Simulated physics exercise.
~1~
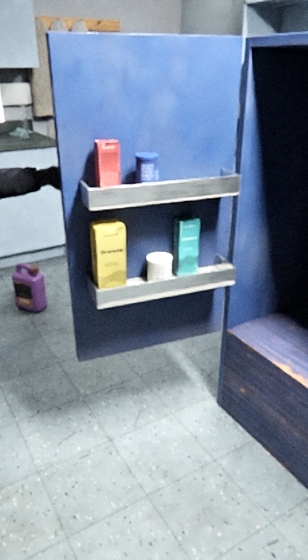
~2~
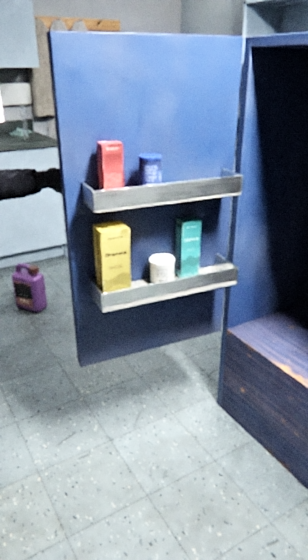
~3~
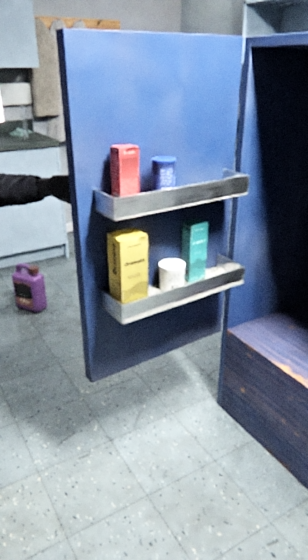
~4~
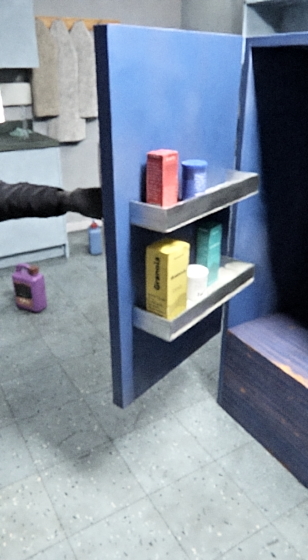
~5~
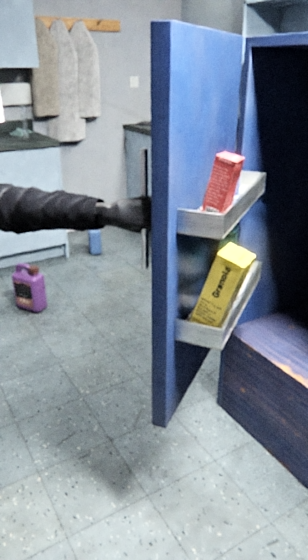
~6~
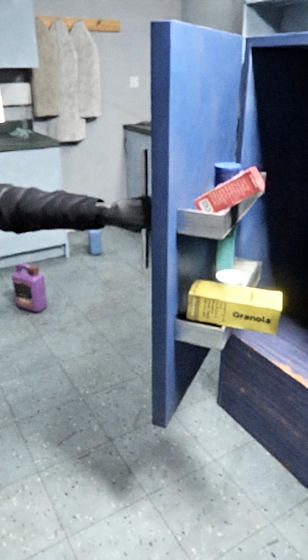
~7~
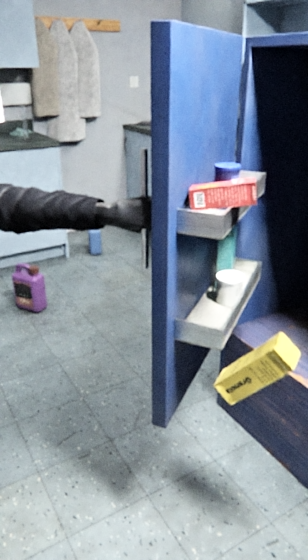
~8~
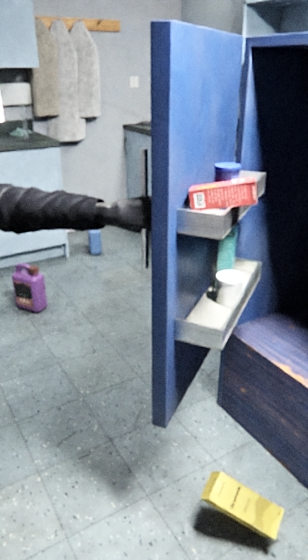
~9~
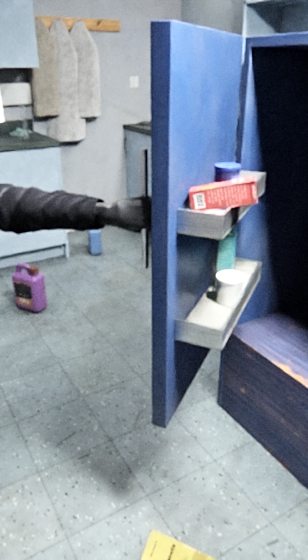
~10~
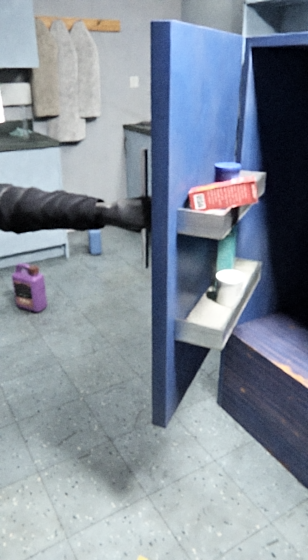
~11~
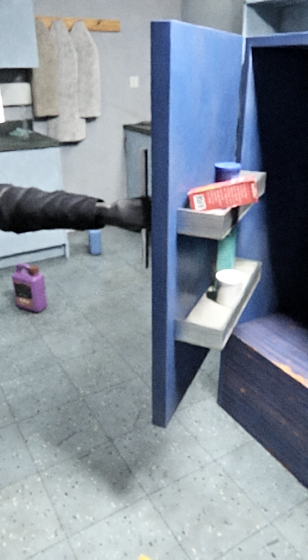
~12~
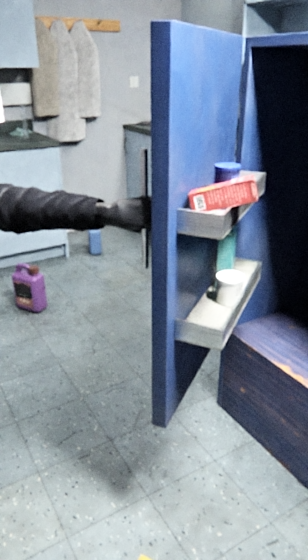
A blue cabinet door with two loaded racks swings partway toward closed, pushed by a dark-sleeved arm, then stops abruptly. The red carton tips onto its side in the upper rack, while the yellow carton topples out to the floor and slides nearly out of view; the rest stay upright.
